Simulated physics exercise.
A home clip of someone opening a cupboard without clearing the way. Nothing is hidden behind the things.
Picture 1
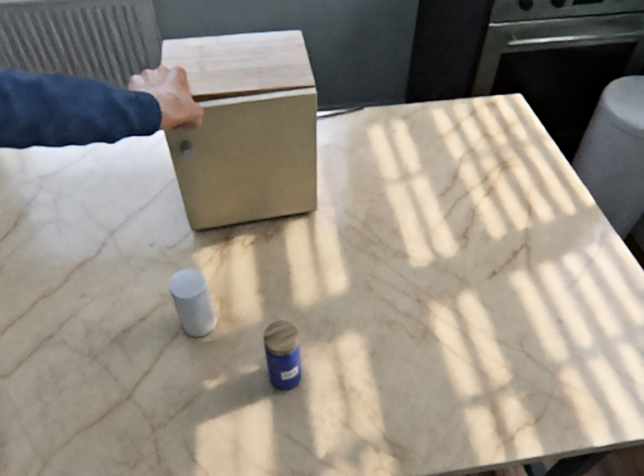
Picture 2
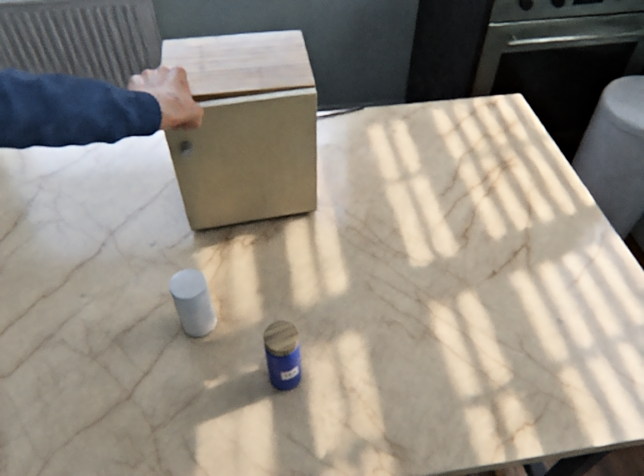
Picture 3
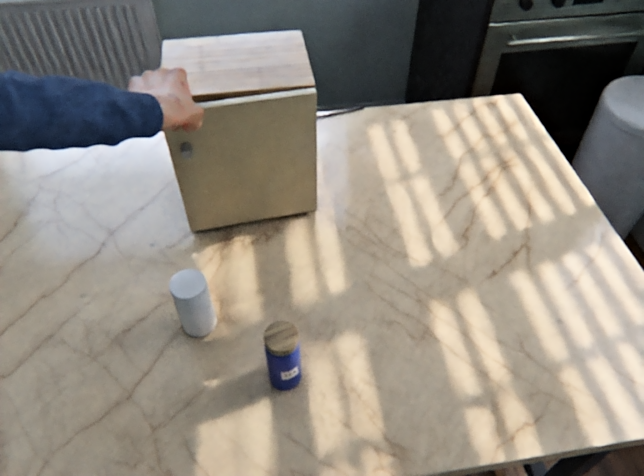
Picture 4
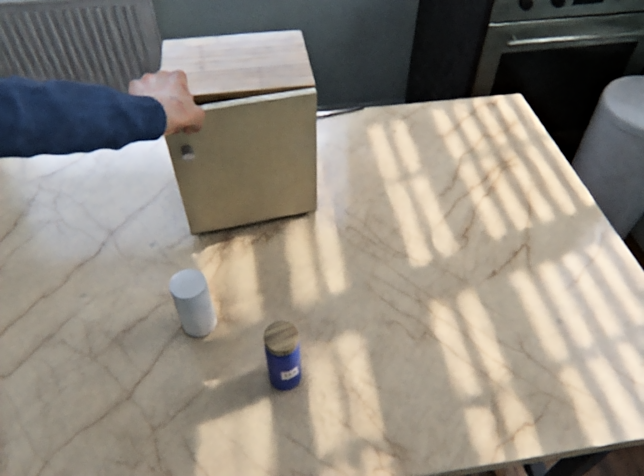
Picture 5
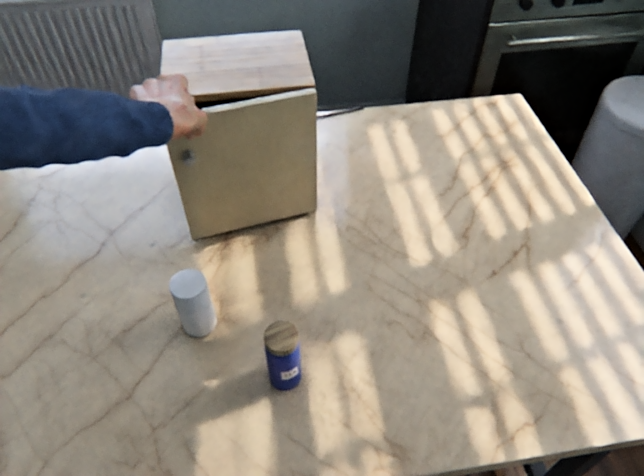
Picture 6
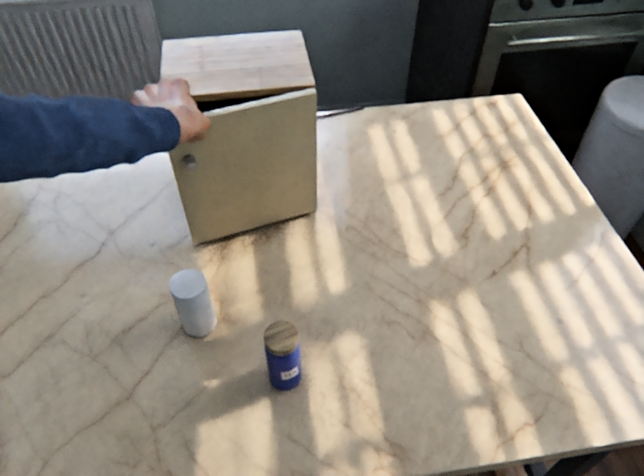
A hand in a dark blue sleeve reaches in from the left to the top edge of a pale wooden cupboard's door, on a marble-patterned table seen from above in a kitchen. A white candle stands in front of the cupboard, with a blue, brown-topped shaker nearer and to its right, among bands of sunlight. The hand slowly pulls the door slightly open, while everything else and the camera stay still.
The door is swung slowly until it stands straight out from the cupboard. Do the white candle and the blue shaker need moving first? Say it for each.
Outcome: The white candle stays untouched and the blue shaker stays untouched.
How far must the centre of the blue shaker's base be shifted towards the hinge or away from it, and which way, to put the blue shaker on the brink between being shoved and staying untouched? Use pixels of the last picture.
Some 48 pixels, up.
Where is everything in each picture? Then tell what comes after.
The first picture shows door 4° open; white candle (194, 304); blue shaker (283, 356); door (249, 169).
The second picture shows door 4° open; blue shaker (284, 357); door (249, 169).
The third picture shows door 5° open; white candle (194, 304); door (249, 170).
The fourth picture shows door 7° open; blue shaker (284, 357); door (249, 171).
The fifth picture shows door 10° open; white candle (194, 304); door (250, 174).
The sixth picture shows door 13° open; white candle (194, 304); blue shaker (283, 356); door (251, 176).
Then, 1.26 s later than the last frame, door 53° open; white candle at rest near (194, 304); blue shaker at rest near (283, 356).
When it is over, the white candle remains where it is, near (194, 304); the blue shaker remains where it is, near (284, 357).
